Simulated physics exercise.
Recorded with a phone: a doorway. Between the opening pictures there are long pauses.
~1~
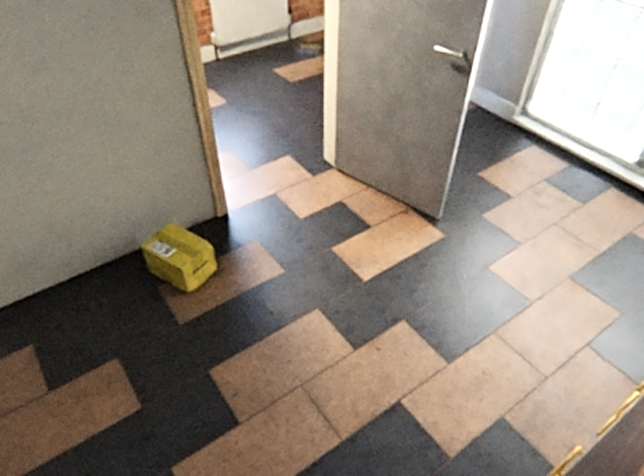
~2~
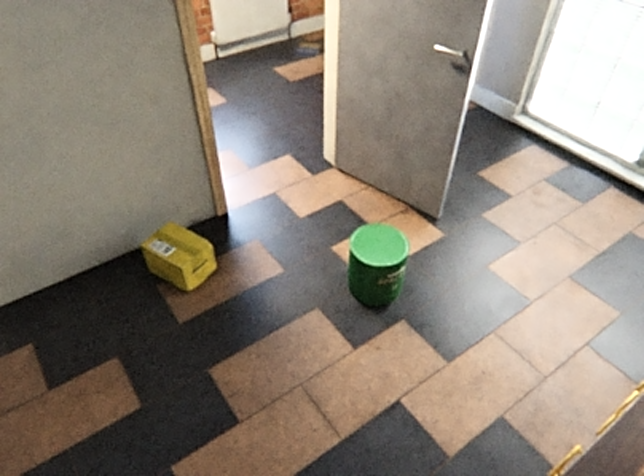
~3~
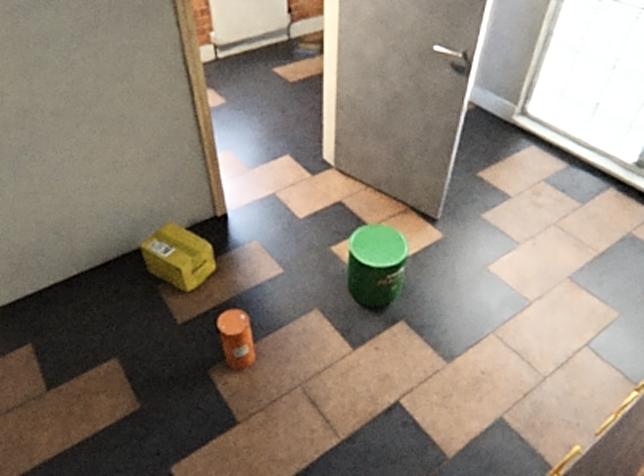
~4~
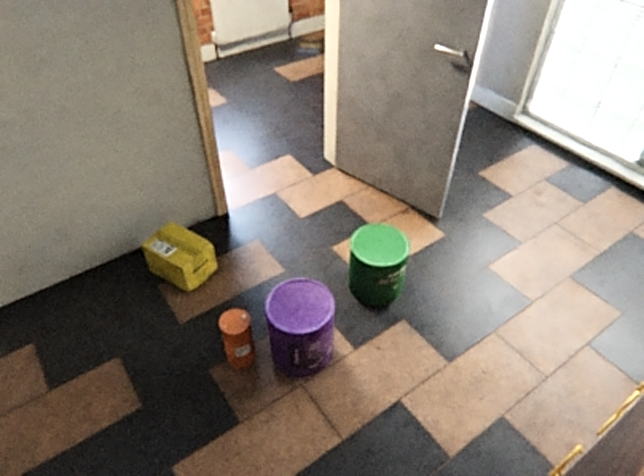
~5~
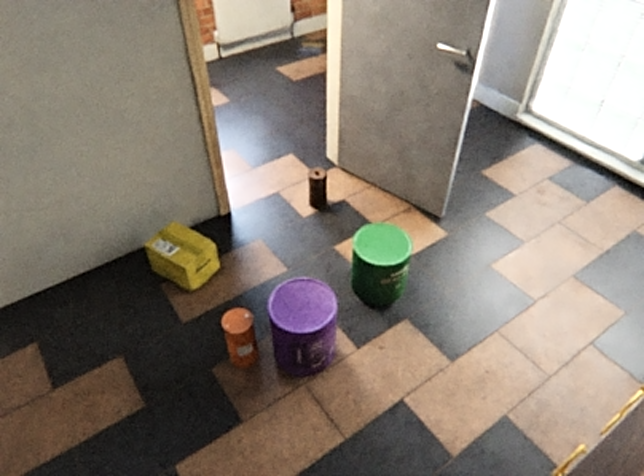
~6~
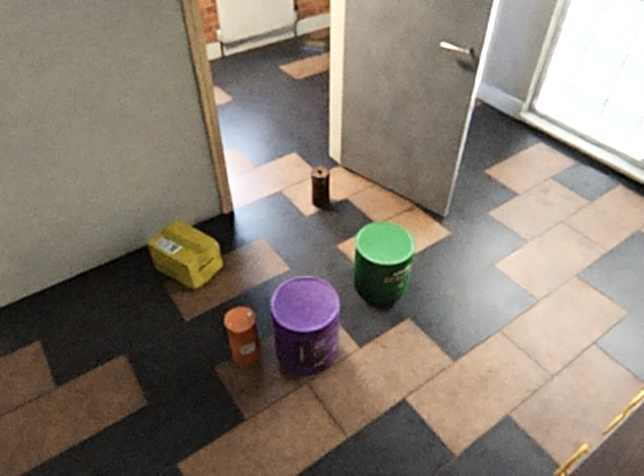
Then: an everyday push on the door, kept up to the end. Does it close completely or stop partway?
So the door meets the frame after all.
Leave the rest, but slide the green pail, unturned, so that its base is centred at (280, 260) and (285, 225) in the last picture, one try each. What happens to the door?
In order, the door swings completely to, then is hindered.
Then, 1.00 s after the last picture, open by 77°.
Then, 1.80 s after the last picture, open by 39°; brown roll slid a little near (312, 187).
Then, 2.10 s after the last picture, open by 24°; brown roll slid about its own width near (296, 182).
Then, 2.50 s after the last picture, open by 4°; brown roll slid well along near (277, 173).
At rest, open by 0°; moved from the start, brown roll; the other 4 in place. Seen from the same camera at the end, brown roll near (272, 168).
